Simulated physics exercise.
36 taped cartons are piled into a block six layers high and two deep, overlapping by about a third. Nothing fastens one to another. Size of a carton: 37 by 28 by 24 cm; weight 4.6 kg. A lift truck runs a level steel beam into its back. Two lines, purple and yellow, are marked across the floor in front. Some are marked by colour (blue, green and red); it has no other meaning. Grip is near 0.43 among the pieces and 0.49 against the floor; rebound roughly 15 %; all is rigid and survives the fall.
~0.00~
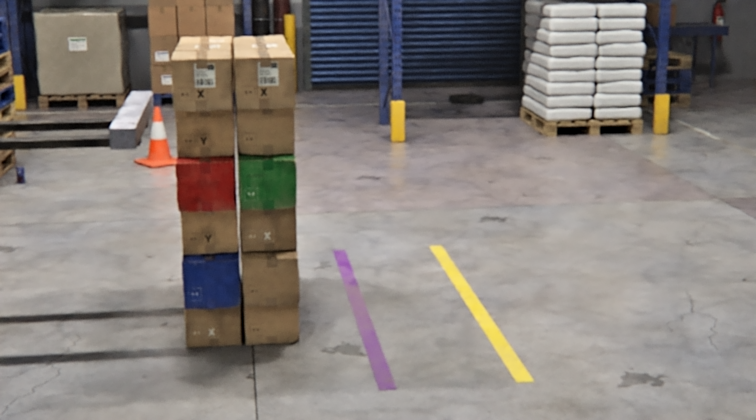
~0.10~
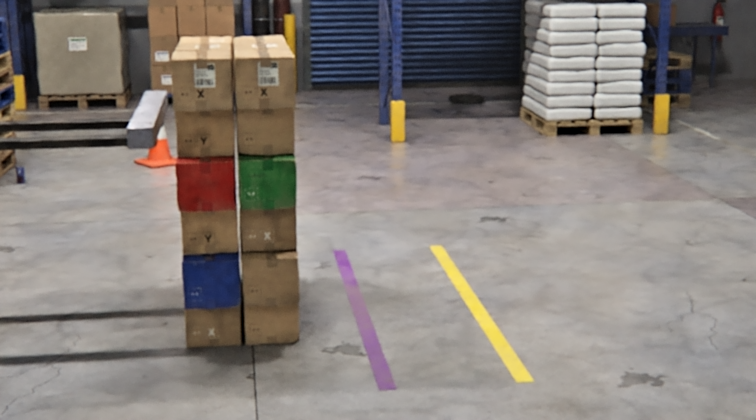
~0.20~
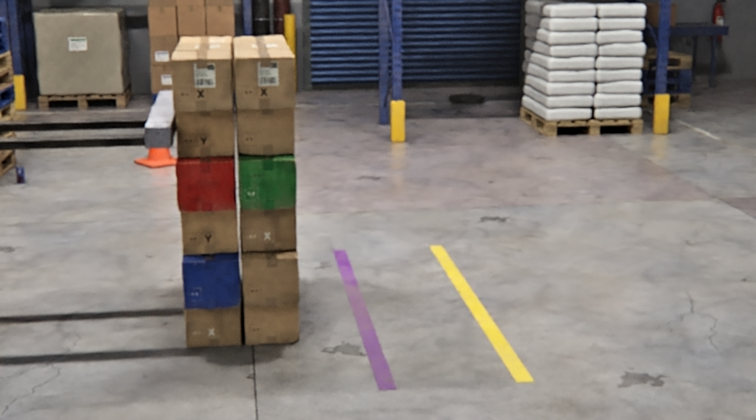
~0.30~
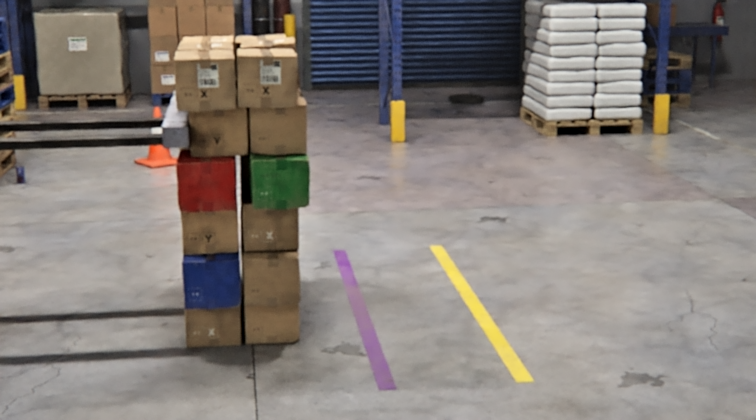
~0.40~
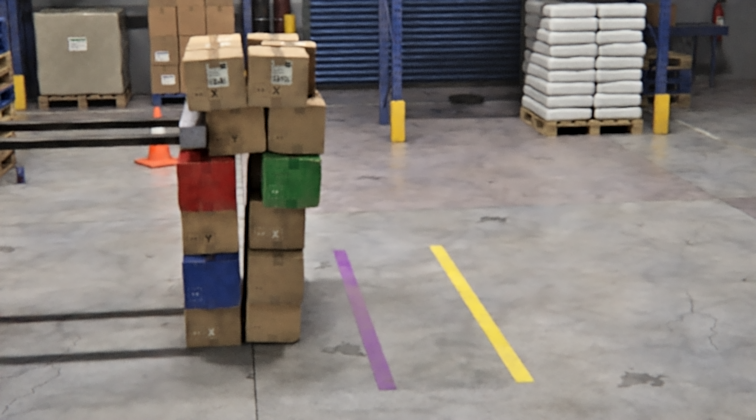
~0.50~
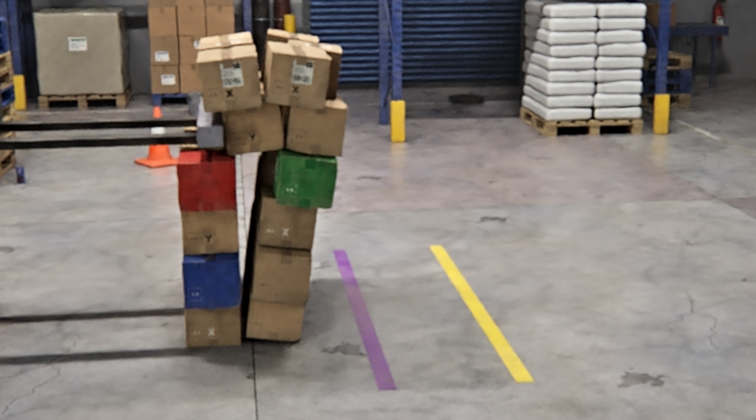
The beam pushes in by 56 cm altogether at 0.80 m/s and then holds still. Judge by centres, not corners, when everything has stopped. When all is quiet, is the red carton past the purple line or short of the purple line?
The red carton remains behind the purple line.
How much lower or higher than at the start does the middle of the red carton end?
About 0 cm lower.
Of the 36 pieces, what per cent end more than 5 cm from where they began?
Shifted: 65 per cent.
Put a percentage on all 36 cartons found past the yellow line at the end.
Roughly 30 per cent of them.
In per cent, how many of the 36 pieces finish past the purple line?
About 55 per cent.
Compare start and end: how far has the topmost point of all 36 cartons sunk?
Roughly 50 cm.
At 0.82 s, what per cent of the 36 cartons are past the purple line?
At that moment 15 per cent.
After 0.82 s, 6 of the 36 cartons past the purple line; red carton unmoved; green carton leaning 29°.
After 1.18 s, 18 of the 36 cartons past the purple line; red carton unmoved; green carton on its side.
At rest (3.1 s), 19 of the 36 cartons past the purple line; red carton unmoved; green carton on its side; blue carton unmoved. As the last picture would show them, middles, red carton near (208, 179), green carton near (501, 302).
